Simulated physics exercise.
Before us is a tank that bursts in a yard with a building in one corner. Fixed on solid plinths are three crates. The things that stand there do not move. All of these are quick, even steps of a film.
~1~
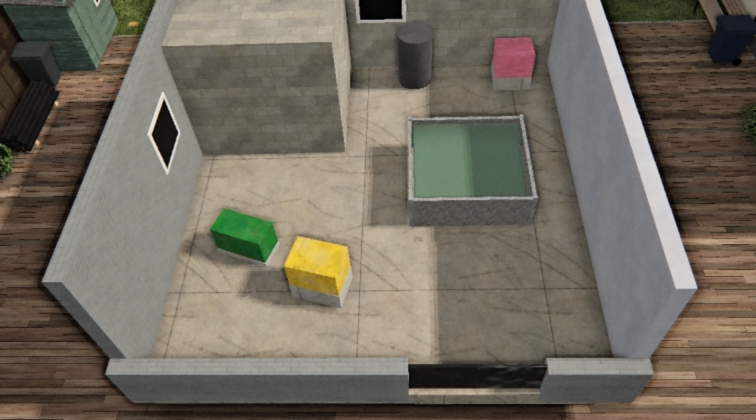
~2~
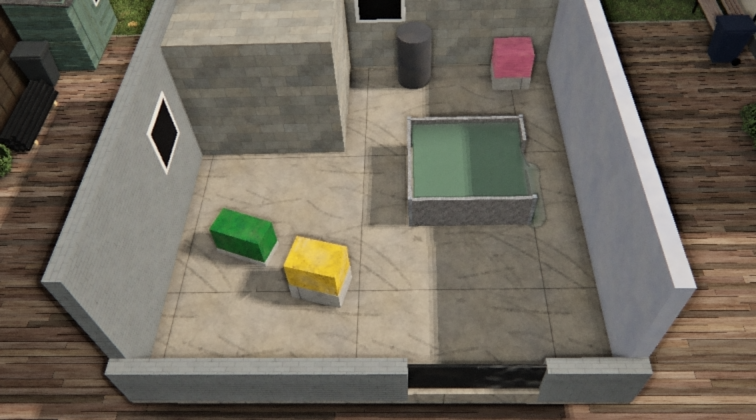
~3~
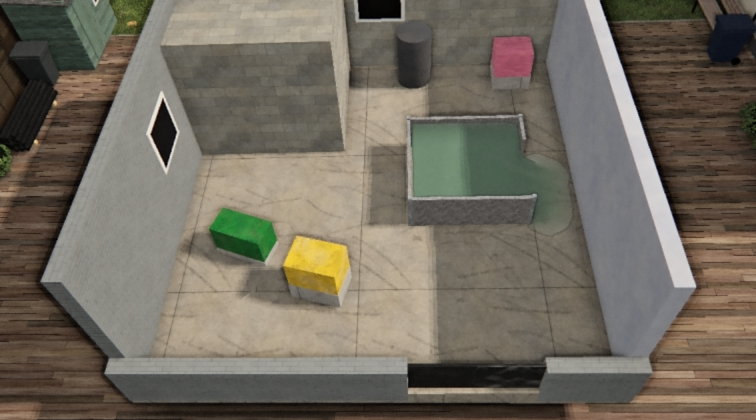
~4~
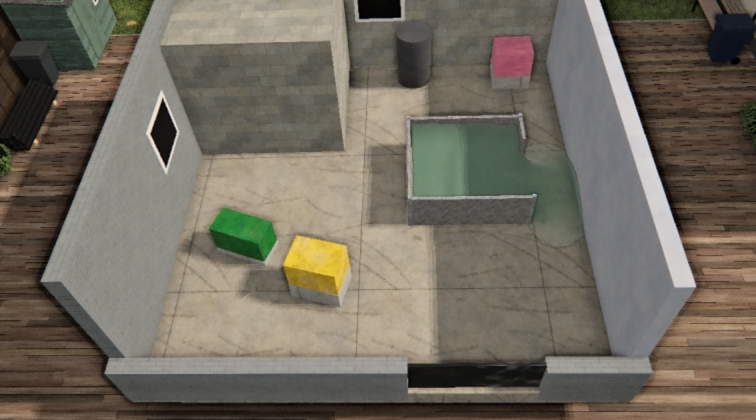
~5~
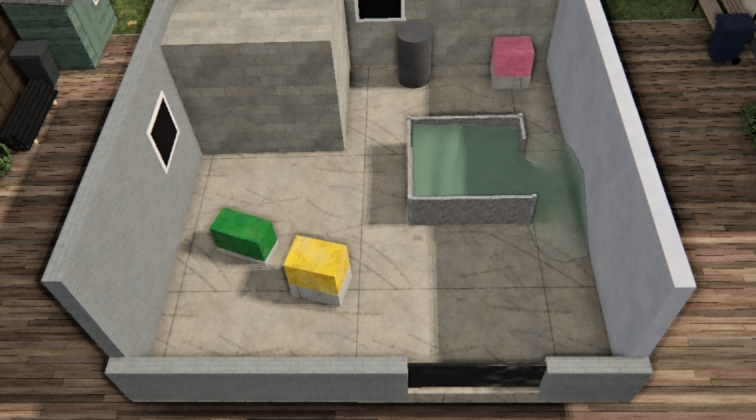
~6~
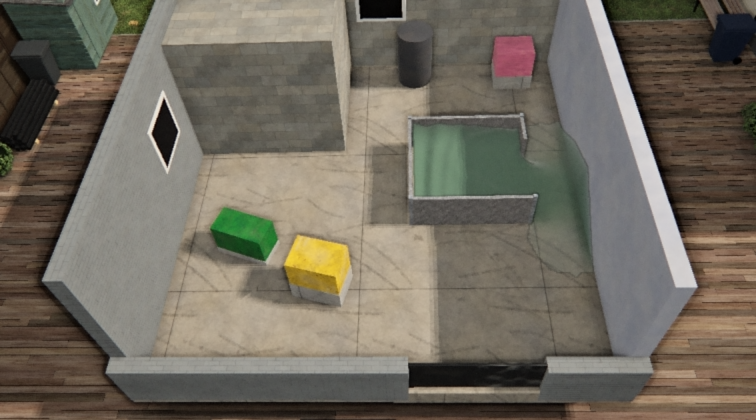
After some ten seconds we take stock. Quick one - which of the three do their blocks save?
Green crate saved, yellow crate saved, pink crate saved.
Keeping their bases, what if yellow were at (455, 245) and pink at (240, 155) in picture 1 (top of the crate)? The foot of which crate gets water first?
My guess is the one in yellow.
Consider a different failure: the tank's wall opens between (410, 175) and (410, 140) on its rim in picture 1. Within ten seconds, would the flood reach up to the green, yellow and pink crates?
The green one is reached; the yellow one is not reached; the pink one is not reached.
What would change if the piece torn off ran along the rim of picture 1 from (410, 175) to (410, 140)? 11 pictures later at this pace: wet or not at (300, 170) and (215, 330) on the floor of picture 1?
Going point by point, the first is waterlogged and the second is waterlogged.
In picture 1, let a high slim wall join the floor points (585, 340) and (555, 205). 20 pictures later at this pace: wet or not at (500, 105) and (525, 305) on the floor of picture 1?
As listed: Flooded, wet.
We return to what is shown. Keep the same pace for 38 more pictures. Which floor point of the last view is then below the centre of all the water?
Near (438, 205) in the last view.
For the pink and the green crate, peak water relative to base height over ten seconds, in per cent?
80 and 80 per cent, in that order.
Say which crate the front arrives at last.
The answer here is the green one.
A moment on, water covers 15 % of the floor; the green crate not reached, the yellow crate not reached, the pink crate water round its plinth.
Next, water covers 30 % of the floor; the green crate not reached, the yellow crate not reached, the pink crate water round its plinth.
Then, water covers 45 % of the floor; the green crate not reached, the yellow crate water round its plinth, the pink crate water round its plinth.
Later, water covers 80 % of the floor; the green crate water round its plinth, the yellow crate water round its plinth, the pink crate water round its plinth.
In the end, water covers 95 % of the floor; the green crate stayed above the water, the yellow crate stayed above the water, the pink crate stayed above the water.
